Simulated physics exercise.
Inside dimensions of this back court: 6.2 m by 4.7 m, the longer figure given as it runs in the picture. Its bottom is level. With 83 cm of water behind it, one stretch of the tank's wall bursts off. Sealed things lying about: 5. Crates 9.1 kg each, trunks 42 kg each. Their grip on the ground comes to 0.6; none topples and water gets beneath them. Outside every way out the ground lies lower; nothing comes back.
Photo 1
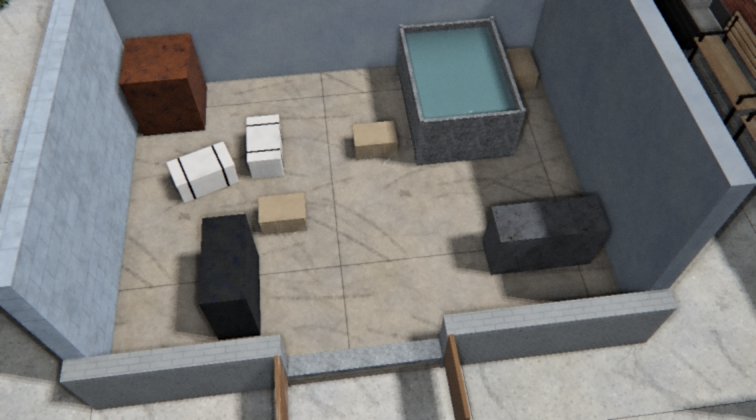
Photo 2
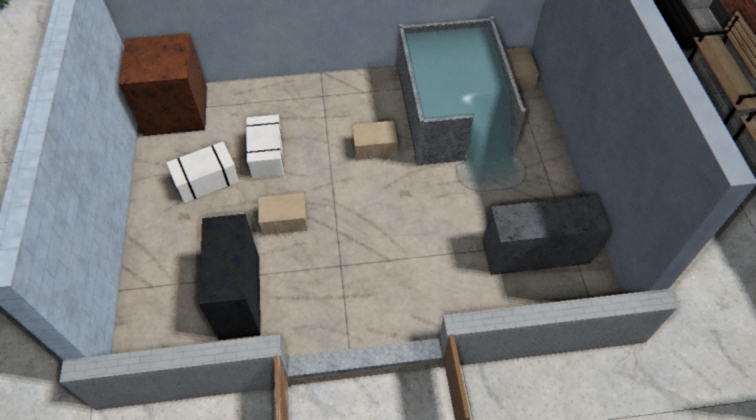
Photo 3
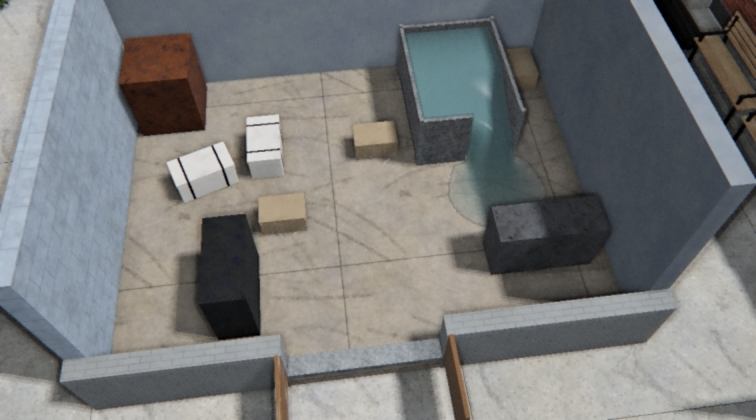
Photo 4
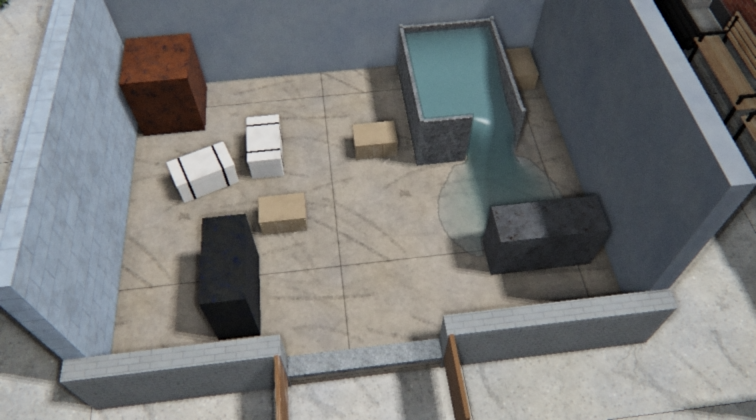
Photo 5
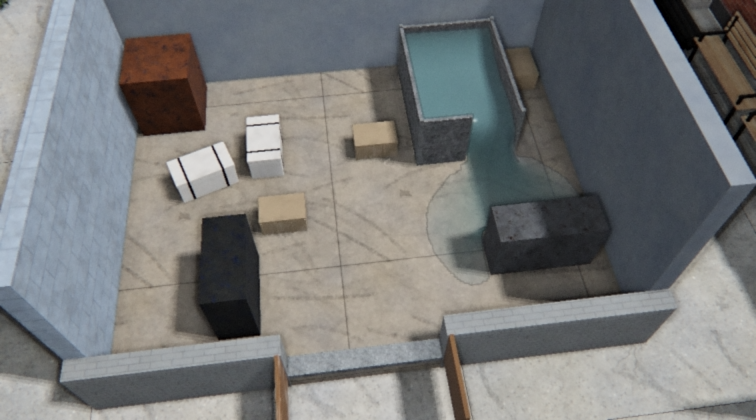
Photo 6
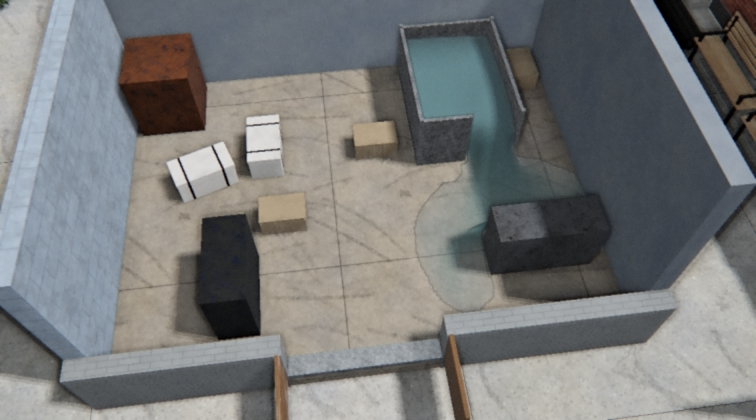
At first, a walled court holds a full stone tank, scattered boxes, a rusty brown cube and dark blocks on a dry floor. Then part of the tank's near wall is gone and water pours through the gap. The puddle spreads toward the viewer, around the right-hand dark block, while the objects stay put.
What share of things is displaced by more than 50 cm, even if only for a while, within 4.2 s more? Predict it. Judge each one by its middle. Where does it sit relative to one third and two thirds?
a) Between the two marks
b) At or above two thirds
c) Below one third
Option c: Below one third.
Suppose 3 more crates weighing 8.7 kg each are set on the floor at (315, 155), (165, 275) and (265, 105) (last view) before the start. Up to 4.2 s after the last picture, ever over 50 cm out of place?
Order as given: Stays inside it, stays inside it, stays inside it.
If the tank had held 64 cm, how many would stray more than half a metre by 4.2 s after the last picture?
Result: 0.
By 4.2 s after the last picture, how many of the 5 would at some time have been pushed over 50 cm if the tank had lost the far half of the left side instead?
The count would be 3.
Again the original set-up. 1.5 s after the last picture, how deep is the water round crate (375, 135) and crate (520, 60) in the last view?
0 and 1 cm.
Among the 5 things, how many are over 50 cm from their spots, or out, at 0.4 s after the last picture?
I make it 0 by then.
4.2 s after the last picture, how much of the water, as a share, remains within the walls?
Close to 86 in a hundred parts remain.
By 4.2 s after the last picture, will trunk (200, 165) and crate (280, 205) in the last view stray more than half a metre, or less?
Well, one then the other: A smaller shift, then a bigger shift.
Then, 0.4 s after the last picture 0 of 5 are over 50 cm from their spots; 0 afloat.
Then, 1.5 s after the last picture 0 of 5 are over 50 cm from their spots; 0 afloat.
Then, 2.8 s after the last picture 0 of 5 are over 50 cm from their spots; 1 afloat.
Then, 4.2 s after the last picture 1 of 5 are over 50 cm from their spots, and 1 have been at some point; 2 afloat.
